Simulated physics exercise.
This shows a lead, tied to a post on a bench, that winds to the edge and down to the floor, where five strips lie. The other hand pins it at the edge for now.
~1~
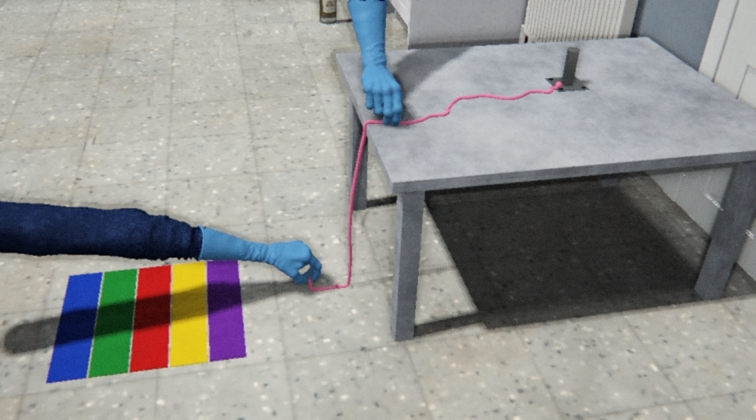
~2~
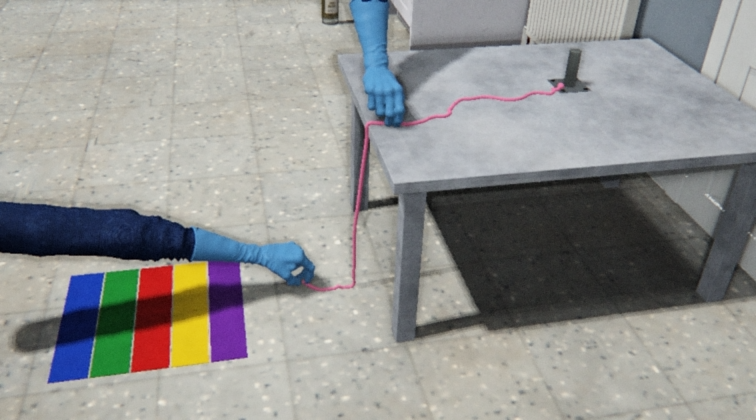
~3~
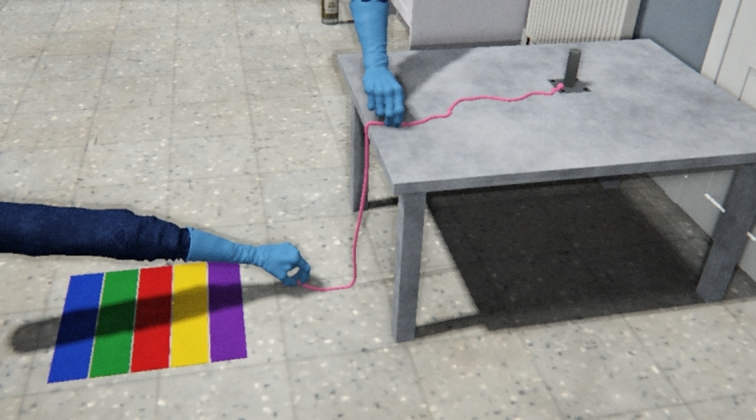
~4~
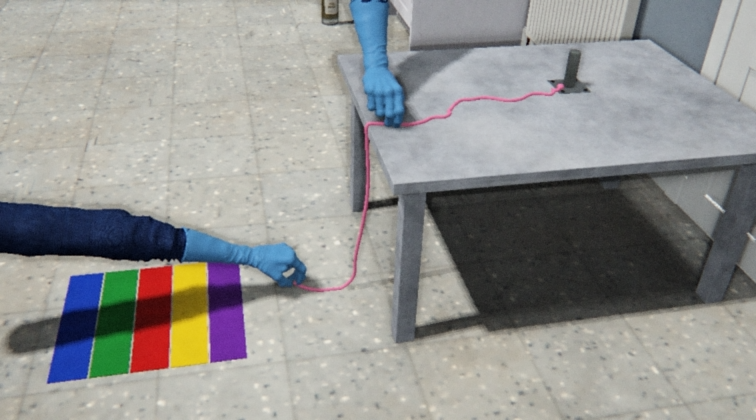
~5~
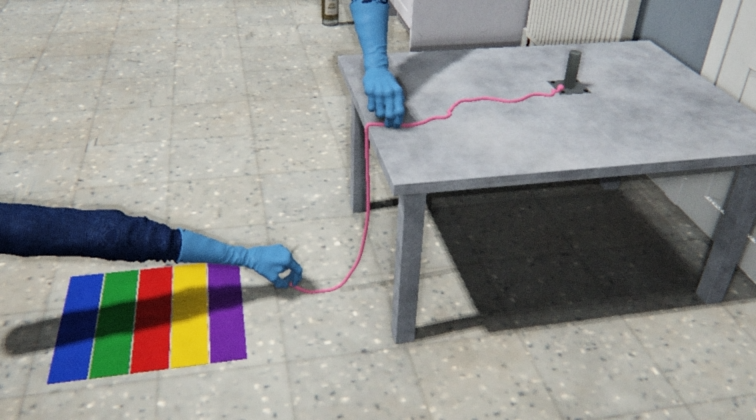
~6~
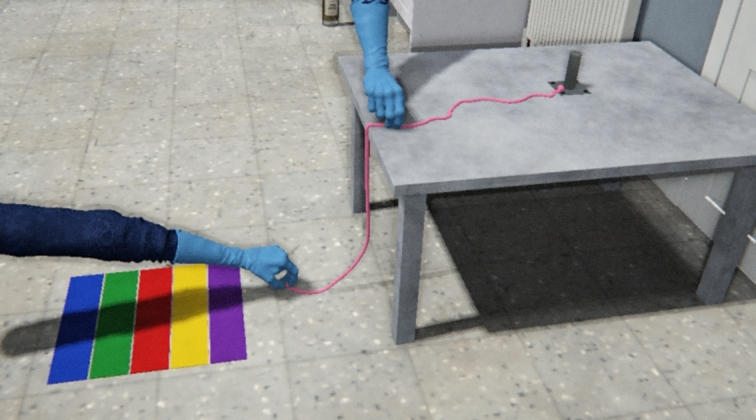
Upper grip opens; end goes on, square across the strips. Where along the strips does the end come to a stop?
Above the red strip.
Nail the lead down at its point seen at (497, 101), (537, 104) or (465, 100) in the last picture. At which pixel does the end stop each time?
(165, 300); (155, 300); (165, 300).
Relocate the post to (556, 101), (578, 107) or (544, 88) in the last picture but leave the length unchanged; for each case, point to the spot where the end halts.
About (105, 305), then (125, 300), then (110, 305).
Early on, end near (204, 294); over yellow.
Midway, end near (166, 298); over red.
At the end of the slack, end near (145, 300); over red. It halts on the red strip.
